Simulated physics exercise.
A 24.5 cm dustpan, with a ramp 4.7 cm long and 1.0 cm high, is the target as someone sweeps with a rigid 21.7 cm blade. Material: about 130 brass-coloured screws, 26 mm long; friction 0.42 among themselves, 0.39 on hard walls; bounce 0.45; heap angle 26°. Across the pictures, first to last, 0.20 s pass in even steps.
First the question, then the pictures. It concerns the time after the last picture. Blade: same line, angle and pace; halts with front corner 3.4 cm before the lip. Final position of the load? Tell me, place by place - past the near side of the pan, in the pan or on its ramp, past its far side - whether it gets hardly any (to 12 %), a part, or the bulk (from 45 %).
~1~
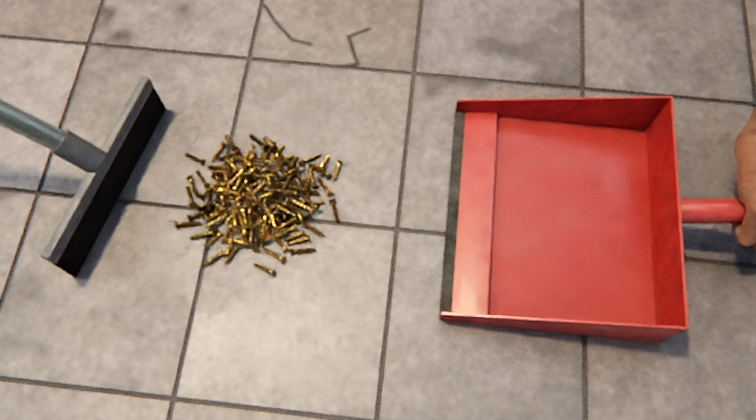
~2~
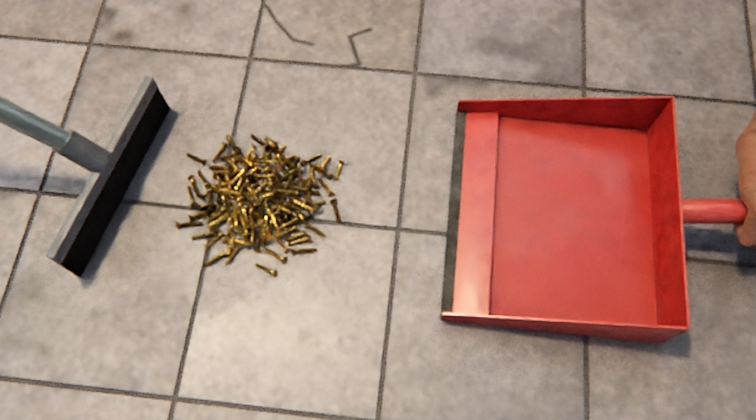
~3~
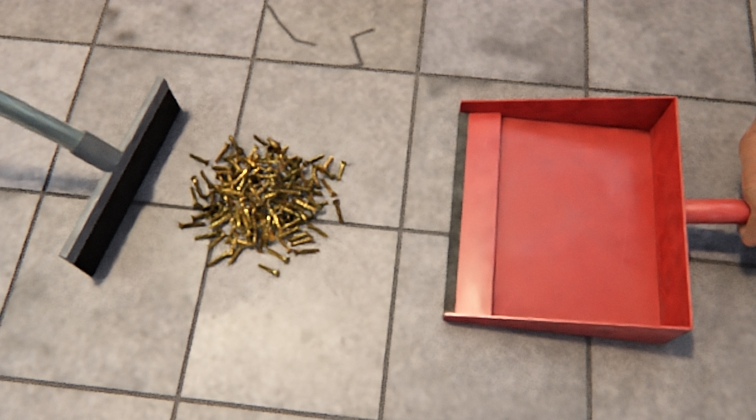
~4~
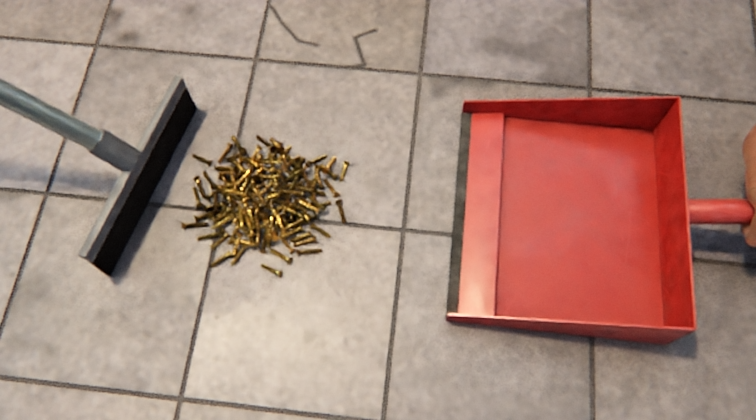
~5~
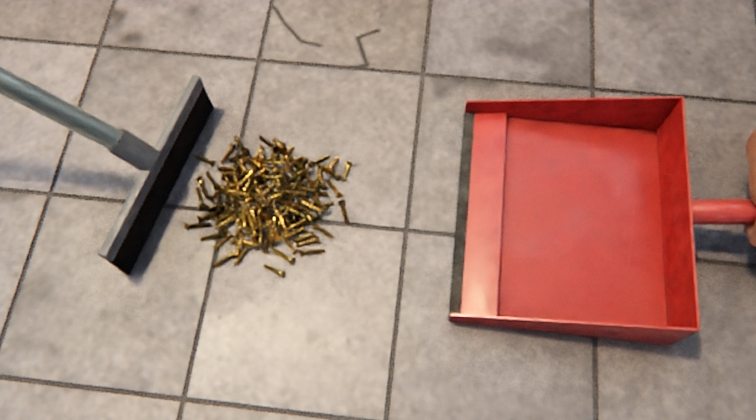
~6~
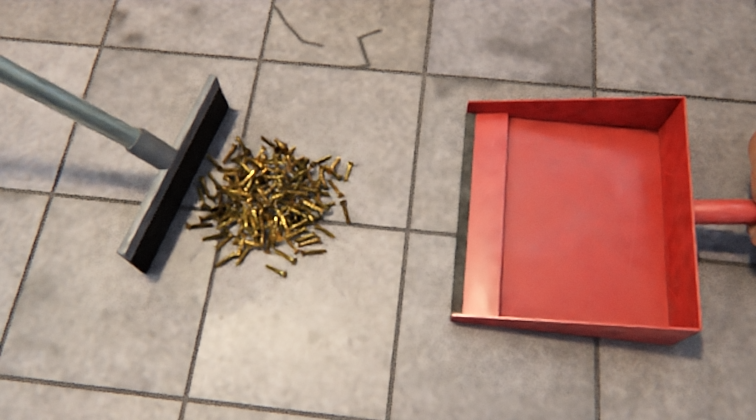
Past the pan's near side gets hardly any. In the pan or on its ramp gets hardly any. Past the pan's far side gets hardly any.
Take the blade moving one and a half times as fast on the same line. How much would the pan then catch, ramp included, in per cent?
Then near 10 in a hundred.
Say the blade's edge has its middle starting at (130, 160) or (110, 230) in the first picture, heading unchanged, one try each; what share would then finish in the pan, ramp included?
About 5 and 10 per cent.
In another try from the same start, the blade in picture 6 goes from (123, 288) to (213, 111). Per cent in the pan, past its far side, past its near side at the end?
Pan: 10, far side: 0, near side: 15.
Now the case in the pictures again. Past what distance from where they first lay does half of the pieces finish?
It works out to some 18 cm.
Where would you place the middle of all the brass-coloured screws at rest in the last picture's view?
When it all comes to rest, the middle is near (430, 205).
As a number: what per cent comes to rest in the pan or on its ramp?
It comes to close to 5 percent.
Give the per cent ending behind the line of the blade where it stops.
Near 5 percent, give or take.
Then, 0.30 s after the last picture, middle of the blade 18 cm from the lip; 0 % over the lip, far side 0 %, near side 0 %.
Then, 0.49 s after the last picture, middle of the blade 10 cm from the lip; 0 % over the lip, far side 0 %, near side 0 %.
Then, 0.80 s after the last picture, middle of the blade 6 cm from the lip; 10 % over the lip, far side 0 %, near side 0 %.
In the end, near side 0 %, pan 5 %, far side 0 %, in front of the lip or behind the blade 90 %.
